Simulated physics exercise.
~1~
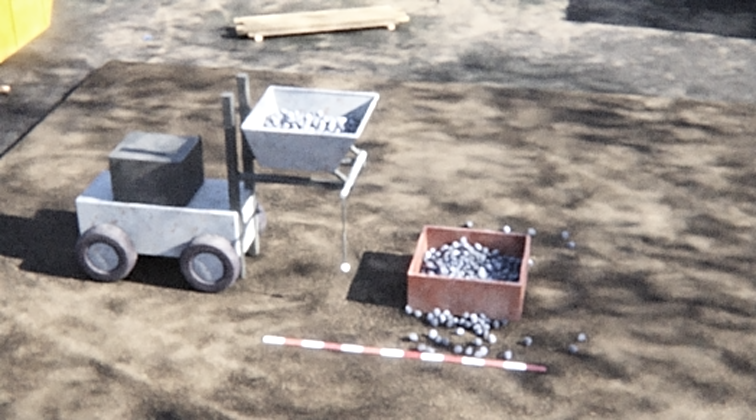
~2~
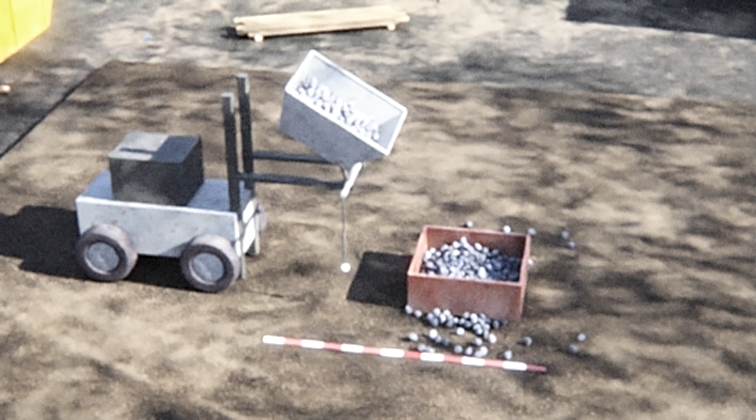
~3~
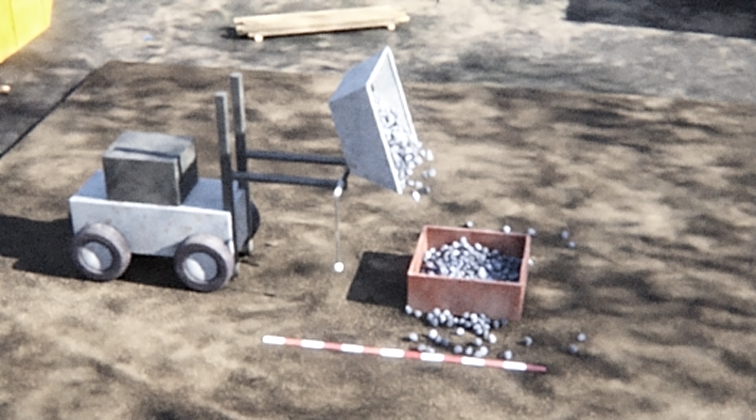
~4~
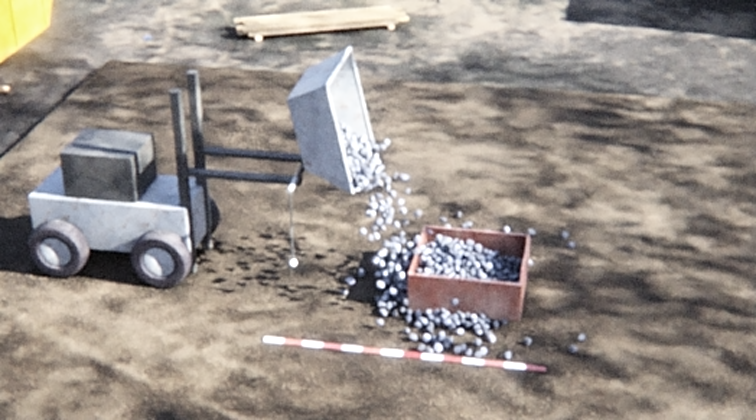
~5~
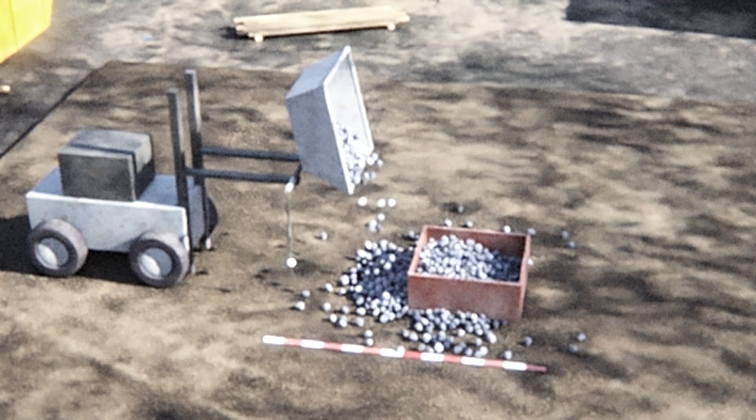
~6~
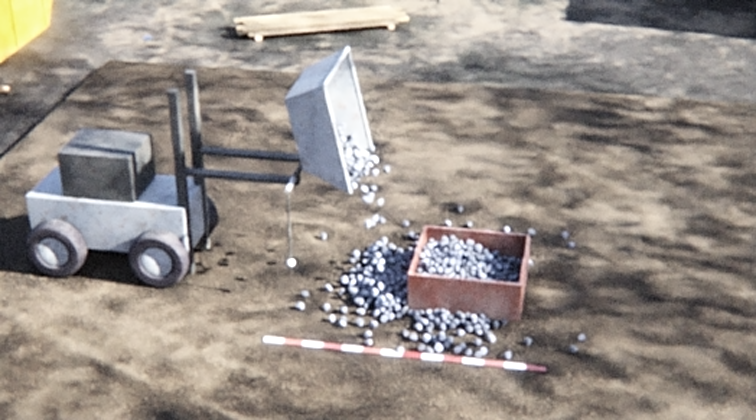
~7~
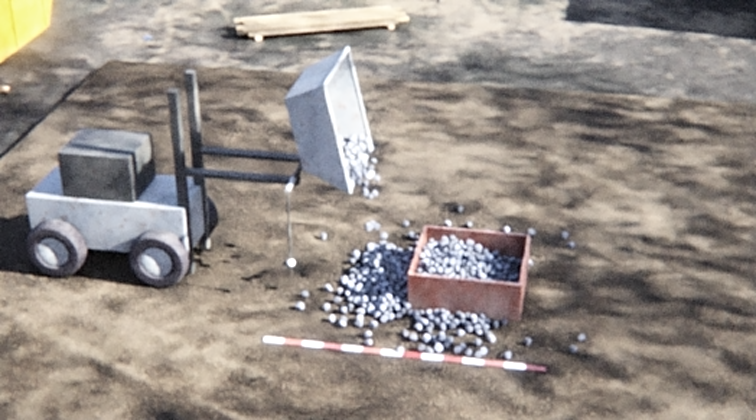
To begin with, a small grey forklift holds a raised skip of pale stones beside a reddish open bin, already well filled, with more stones scattered around it and a red and white staff lying in front. The skip tips steeply to the right, and stones start sliding over its lip. The machine then backs away to the left while the stones pour down, some reaching the bin but many landing short of it. The skip stops turning and stays steeply tilted as the flow thins. Finally, a pile lies against the bin's left side, and some stones remain at the skip's lower edge.
